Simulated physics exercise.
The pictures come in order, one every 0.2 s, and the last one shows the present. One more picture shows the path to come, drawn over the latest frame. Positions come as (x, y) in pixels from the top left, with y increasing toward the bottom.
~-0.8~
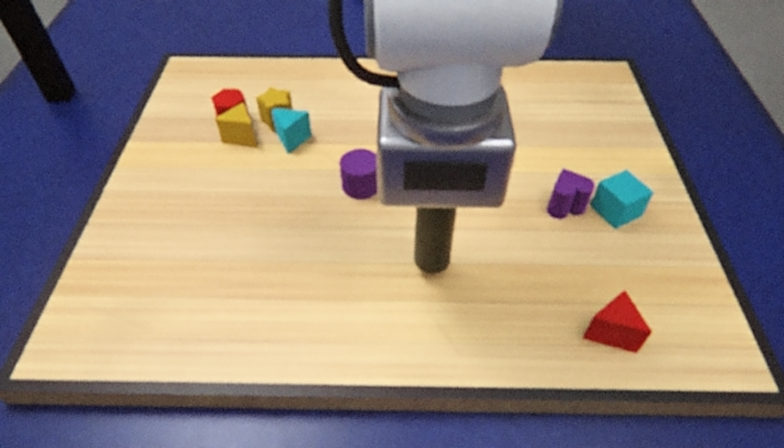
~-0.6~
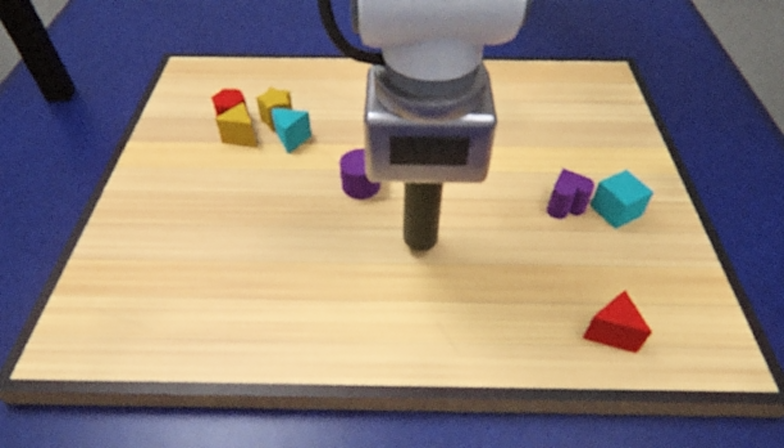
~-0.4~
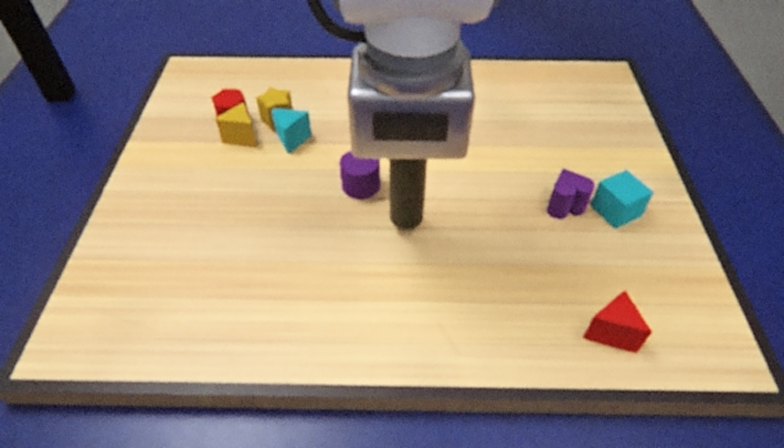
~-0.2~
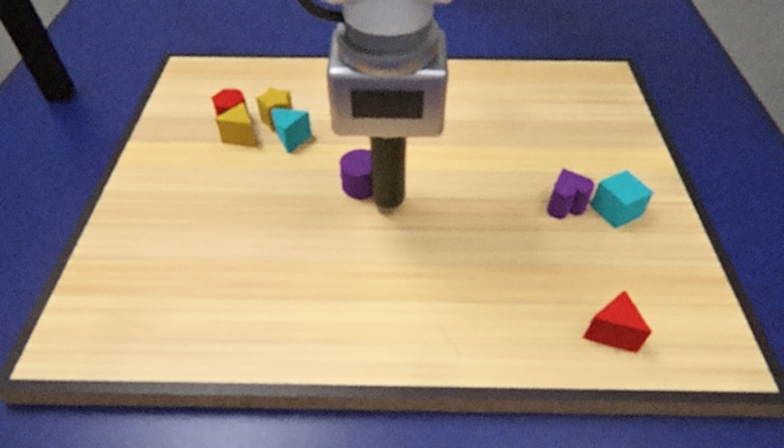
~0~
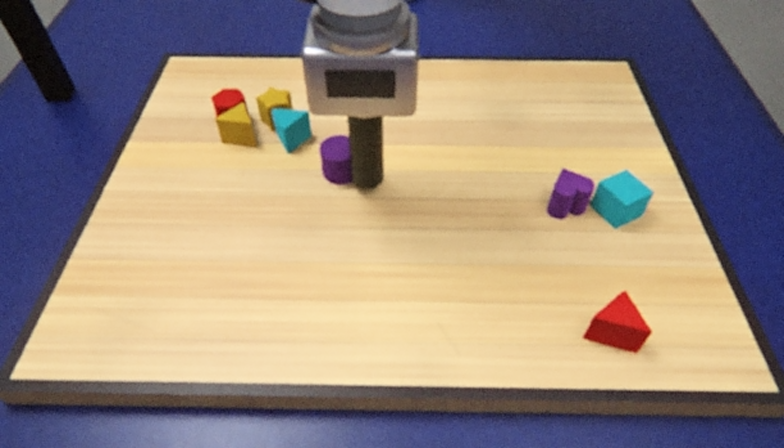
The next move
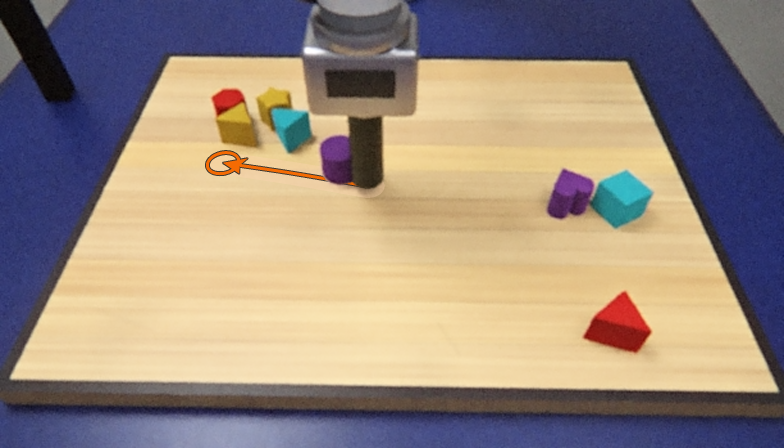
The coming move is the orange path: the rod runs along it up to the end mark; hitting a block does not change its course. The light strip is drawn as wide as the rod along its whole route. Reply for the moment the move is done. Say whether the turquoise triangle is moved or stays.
The block moves away from its spot.
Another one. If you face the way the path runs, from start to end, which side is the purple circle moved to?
It shifts rightward.
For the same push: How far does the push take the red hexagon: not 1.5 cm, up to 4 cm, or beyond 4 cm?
Up to 1.5 cm.
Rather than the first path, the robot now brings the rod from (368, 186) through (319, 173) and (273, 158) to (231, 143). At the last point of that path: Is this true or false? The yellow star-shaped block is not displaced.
Answer: False.
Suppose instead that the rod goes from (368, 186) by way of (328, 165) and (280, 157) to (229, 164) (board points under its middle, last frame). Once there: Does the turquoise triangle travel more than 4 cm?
My answer is yes.
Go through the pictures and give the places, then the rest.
In the first frame, rod tip (432, 259); block tops, red hexagon (228, 97); yellow triangle (236, 114); yellow star-shaped block (274, 96); turquoise triangle (288, 116); purple circle (360, 161).
In the second frame, rod (420, 238); blocks unchanged.
In the third frame, rod (407, 216); blocks unchanged.
In the fourth frame, rod (389, 196); blocks unchanged.
In the fifth frame, rod (368, 178); red hexagon (228, 97); yellow triangle (236, 114); yellow star-shaped block (274, 96); turquoise triangle (288, 116); purple circle (339, 147).
Path on the board, from (368, 186) directly to (223, 163).
What follows on the original path. One third of the way, rod (318, 169); purple circle (306, 131).
Two thirds of the way, rod (269, 161); yellow star-shaped block (271, 94), turned 15° clockwise; turquoise triangle (282, 109); purple circle (299, 126).
At the end, rod (220, 155); red hexagon in place; yellow triangle in place; yellow star-shaped block (271, 94), turned 15° clockwise; turquoise triangle (282, 109); purple circle (299, 126).
